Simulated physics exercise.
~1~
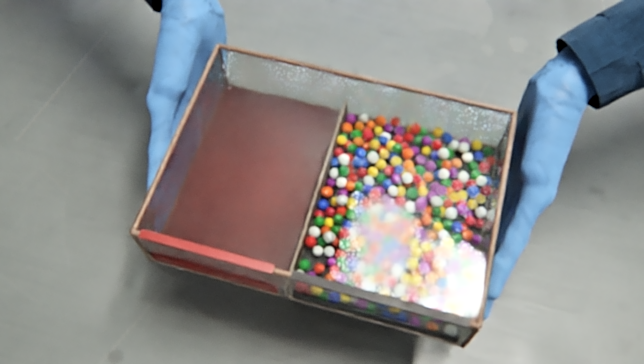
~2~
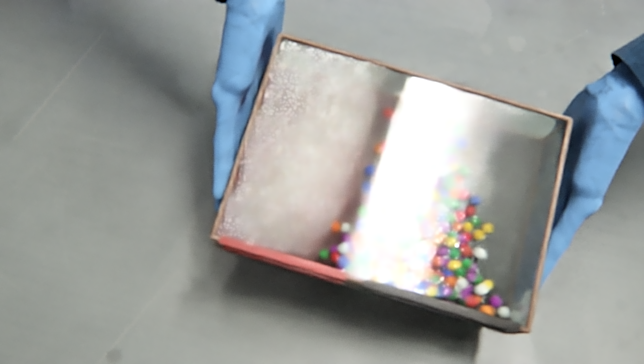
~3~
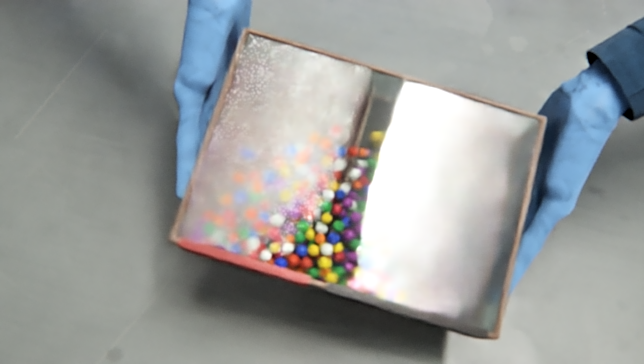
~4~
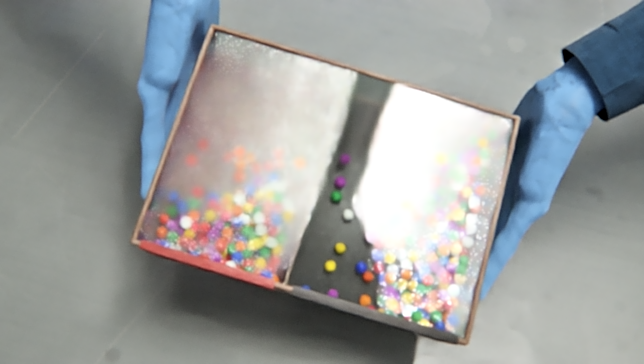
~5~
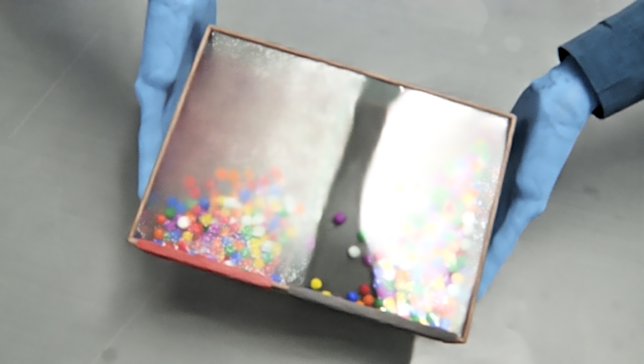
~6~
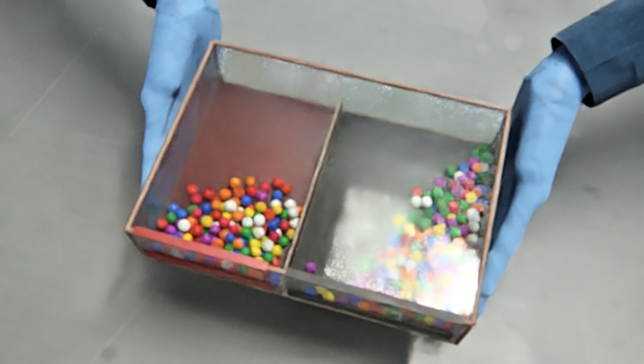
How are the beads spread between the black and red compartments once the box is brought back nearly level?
Both compartments end up with a substantial share of the beads, with a large group lying in the black one and another in the red one.
